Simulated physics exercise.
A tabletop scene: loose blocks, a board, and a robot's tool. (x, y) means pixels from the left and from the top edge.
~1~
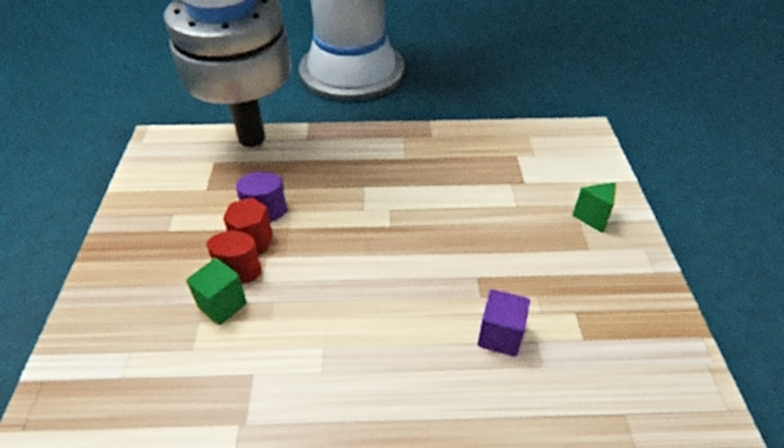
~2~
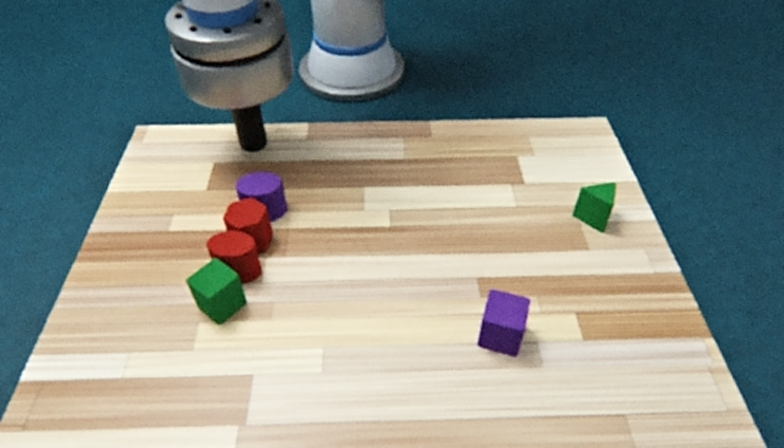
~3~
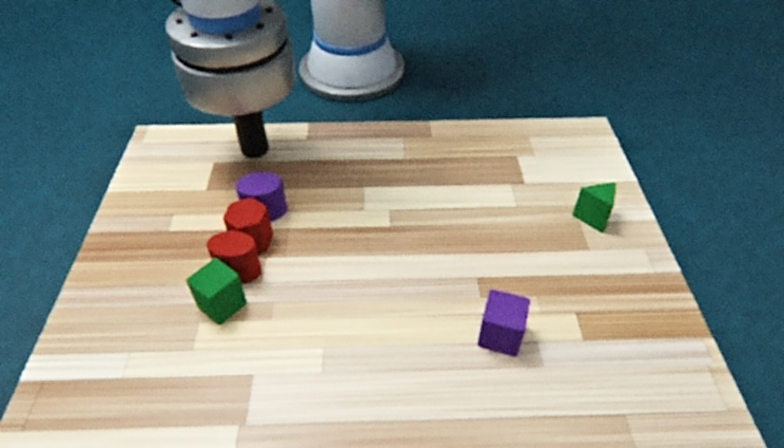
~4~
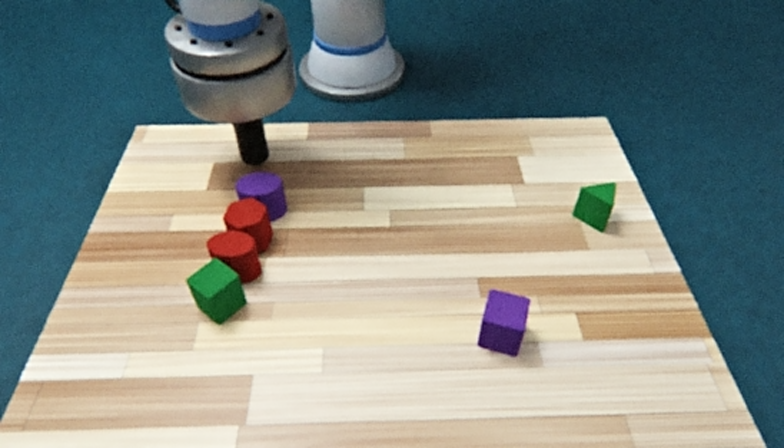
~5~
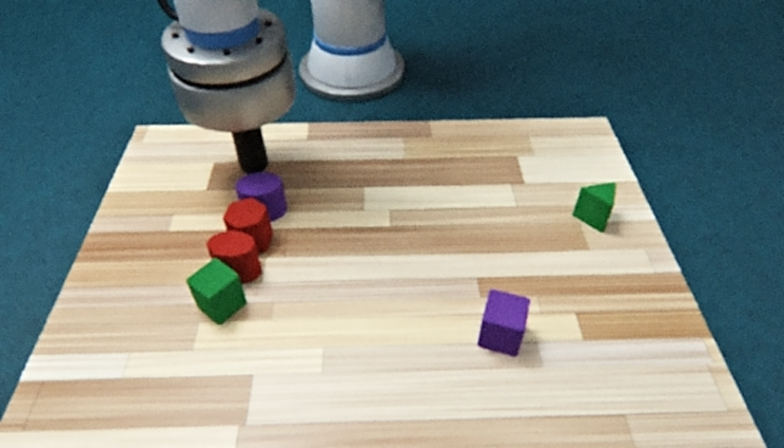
On a wooden tabletop, a robot's dark tool edging slowly toward a purple round block while the scattered coloured blocks stay still.
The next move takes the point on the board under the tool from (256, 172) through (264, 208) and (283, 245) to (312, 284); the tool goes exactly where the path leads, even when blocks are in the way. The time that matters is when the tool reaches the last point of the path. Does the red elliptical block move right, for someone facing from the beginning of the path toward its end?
Yes - that is the case.
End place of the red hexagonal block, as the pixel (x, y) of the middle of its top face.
Its top centre is at about (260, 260).
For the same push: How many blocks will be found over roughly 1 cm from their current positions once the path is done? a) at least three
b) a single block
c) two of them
Letter a.
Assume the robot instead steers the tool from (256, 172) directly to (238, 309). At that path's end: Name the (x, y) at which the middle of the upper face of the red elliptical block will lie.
It will likely be found at (211, 314).
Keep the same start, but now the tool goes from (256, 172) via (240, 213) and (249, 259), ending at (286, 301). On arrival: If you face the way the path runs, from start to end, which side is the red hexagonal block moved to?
It moves off to the left.
The first path, step by step. One third of the way, tool (263, 202); green four-sided block (209, 280); red elliptical block (224, 249); red hexagonal block (251, 225), turned 45° clockwise; purple elliptical block (276, 199), turned 15° anticlockwise.
Two thirds of the way, tool (282, 239); green four-sided block (200, 286), turned 30° anticlockwise; red elliptical block (217, 256), turned 35° clockwise; red hexagonal block (256, 245), turned 85° clockwise; purple elliptical block (313, 218), turned 60° anticlockwise.
At the end, tool (311, 278); green four-sided block (199, 287), turned 30° anticlockwise; red elliptical block (216, 256), turned 35° clockwise; red hexagonal block (260, 260), turned 130° clockwise; purple elliptical block (325, 223), turned 100° anticlockwise.
